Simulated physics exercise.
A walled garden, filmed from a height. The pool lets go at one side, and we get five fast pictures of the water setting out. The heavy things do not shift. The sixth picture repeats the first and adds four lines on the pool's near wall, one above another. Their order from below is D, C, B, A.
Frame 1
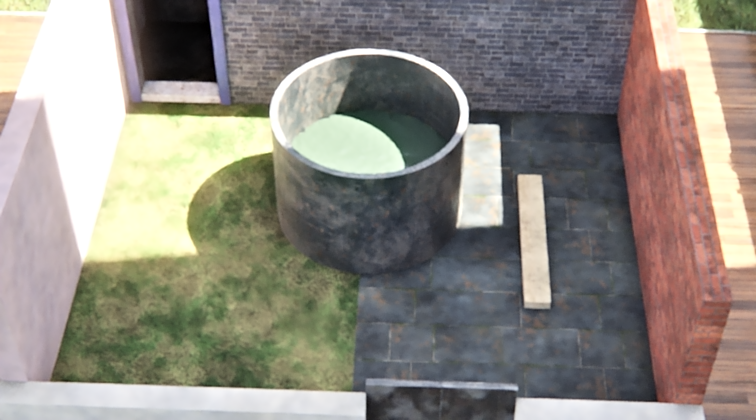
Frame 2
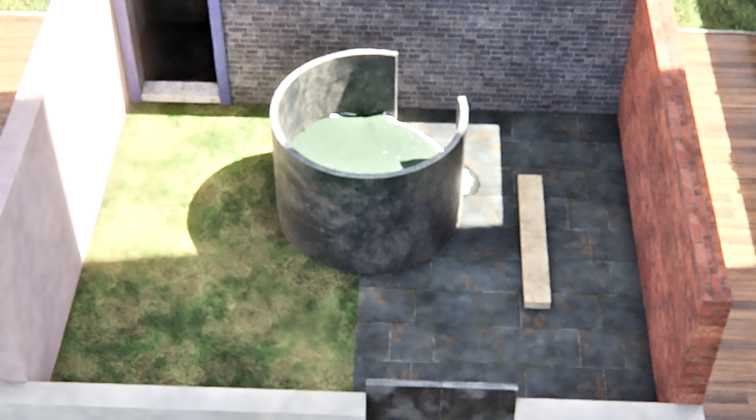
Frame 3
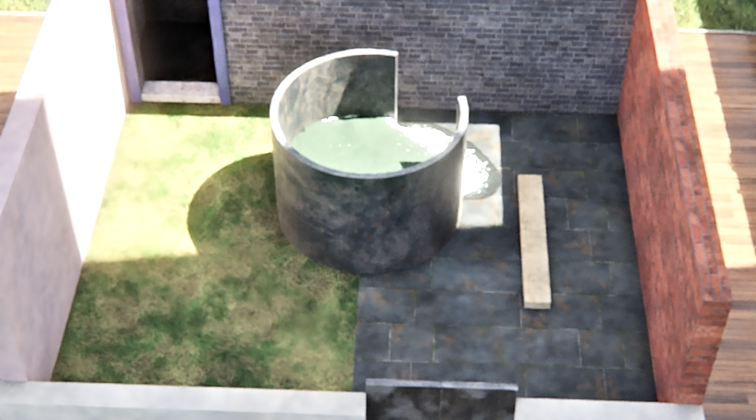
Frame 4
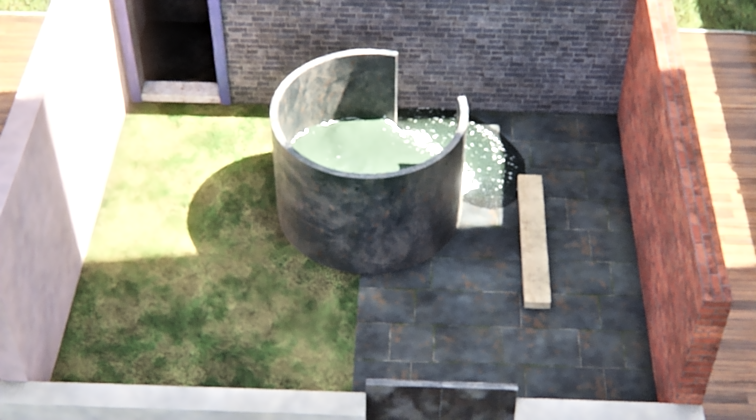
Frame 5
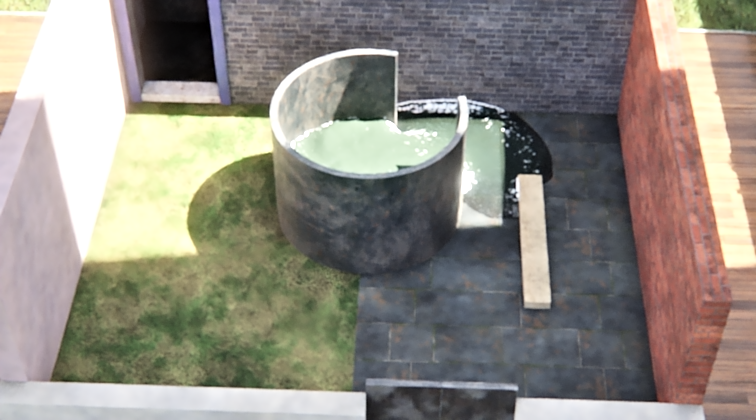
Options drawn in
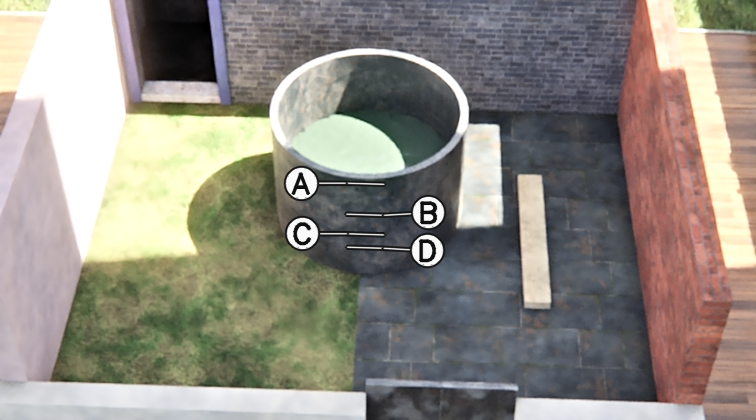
In a walled garden seen from above, a round, dark-walled pool holds still, pale green water beside a grassy patch and dark paving. A section of its wall on the far right is suddenly gone, and water pours through the gap, spreading right across the paving to the upper end of a pale plank.
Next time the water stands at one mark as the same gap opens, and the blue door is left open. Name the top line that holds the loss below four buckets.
Take B.
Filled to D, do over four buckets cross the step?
No, that is safe.
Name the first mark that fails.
That is mark A.
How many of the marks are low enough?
Three of them.
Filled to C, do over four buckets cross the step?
No, not at all.
In white, A at (364, 183); B at (365, 214); C at (365, 234); D at (365, 247); from the bottom up D, C, B, A.
Choosing A, about 15 bucketfuls get in.
Choosing B, a bucket or two gets in.
Choosing C, nothing gets over.
Choosing D, nothing gets over.
